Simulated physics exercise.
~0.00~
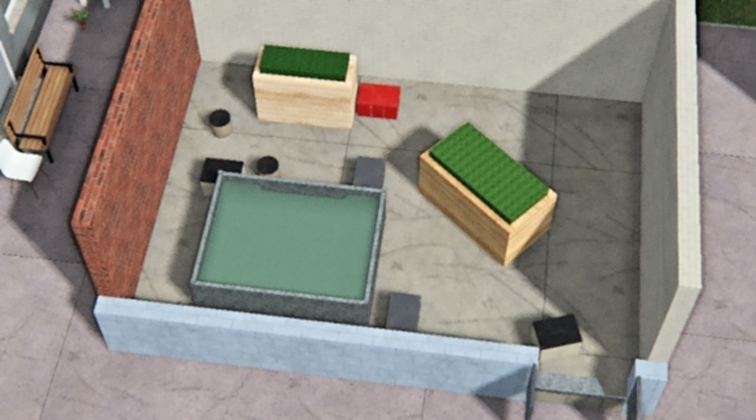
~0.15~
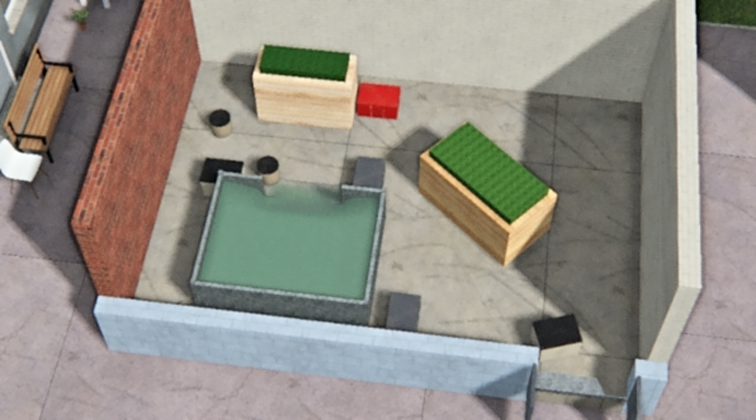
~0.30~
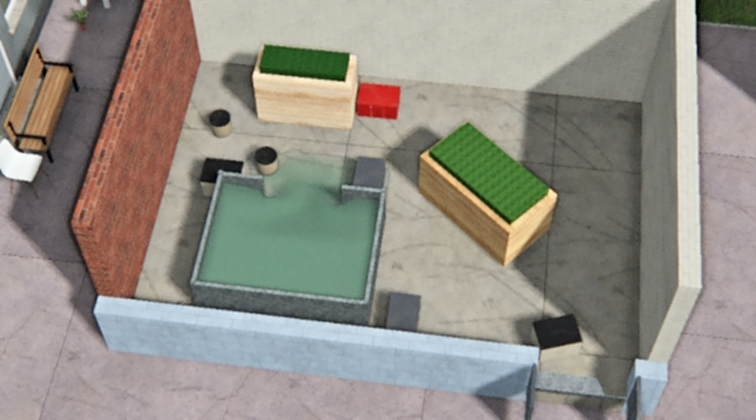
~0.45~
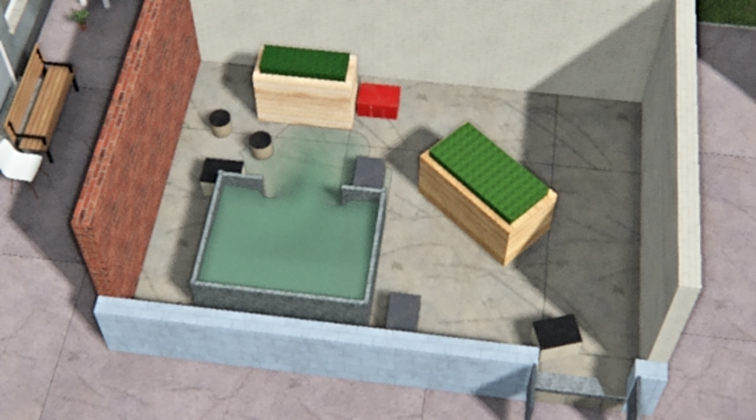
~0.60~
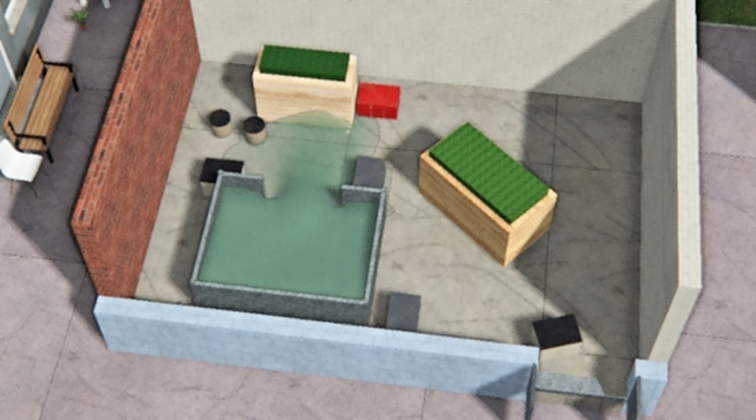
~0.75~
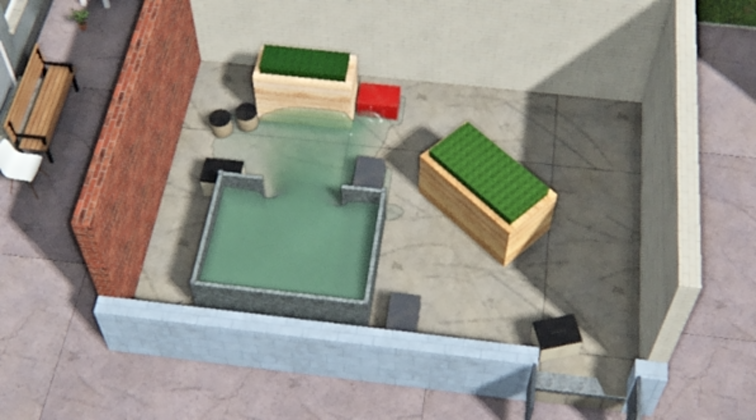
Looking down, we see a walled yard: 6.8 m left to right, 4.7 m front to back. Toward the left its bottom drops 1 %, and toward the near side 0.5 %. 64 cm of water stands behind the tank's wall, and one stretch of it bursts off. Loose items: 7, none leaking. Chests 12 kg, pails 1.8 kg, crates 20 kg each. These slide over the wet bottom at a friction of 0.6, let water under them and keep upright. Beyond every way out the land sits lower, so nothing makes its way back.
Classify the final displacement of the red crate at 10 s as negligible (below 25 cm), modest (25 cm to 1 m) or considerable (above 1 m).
Considerable.
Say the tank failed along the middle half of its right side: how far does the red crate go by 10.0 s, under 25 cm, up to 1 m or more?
From there, the red crate remains planted.
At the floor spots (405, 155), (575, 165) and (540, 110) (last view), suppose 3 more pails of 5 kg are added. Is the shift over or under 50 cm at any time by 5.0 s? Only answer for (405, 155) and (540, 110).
Taking them in order, they come out greater and greater.
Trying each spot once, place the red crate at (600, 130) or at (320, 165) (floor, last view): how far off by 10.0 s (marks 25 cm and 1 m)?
At the first spot it winds up far off; at the second it winds up far off.
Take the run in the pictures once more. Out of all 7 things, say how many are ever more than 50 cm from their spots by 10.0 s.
The count comes to 4.
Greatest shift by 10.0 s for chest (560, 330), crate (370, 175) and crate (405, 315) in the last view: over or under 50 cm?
Taking them in order: Exceeded, fell shy and fell shy.
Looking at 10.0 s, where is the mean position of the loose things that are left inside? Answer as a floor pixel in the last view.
Close to pixel (364, 225).
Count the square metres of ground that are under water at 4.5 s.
Around 23 m2 of it.
After 2.0 s the red crate is near (382, 76), 0.4 m from its start, aground; 0 of 7 are out; 2 afloat.
After 4.5 s the red crate is near (427, 87), 0.7 m from its start, afloat; 0 of 7 are out; 3 afloat.
After 7.0 s the red crate is near (553, 142), 2.7 m from its start, aground; 0 of 7 are out; 2 afloat.
After 10.0 s the red crate is near (584, 231), 3.7 m from its start, aground; 1 of 7 are out; 4 afloat.
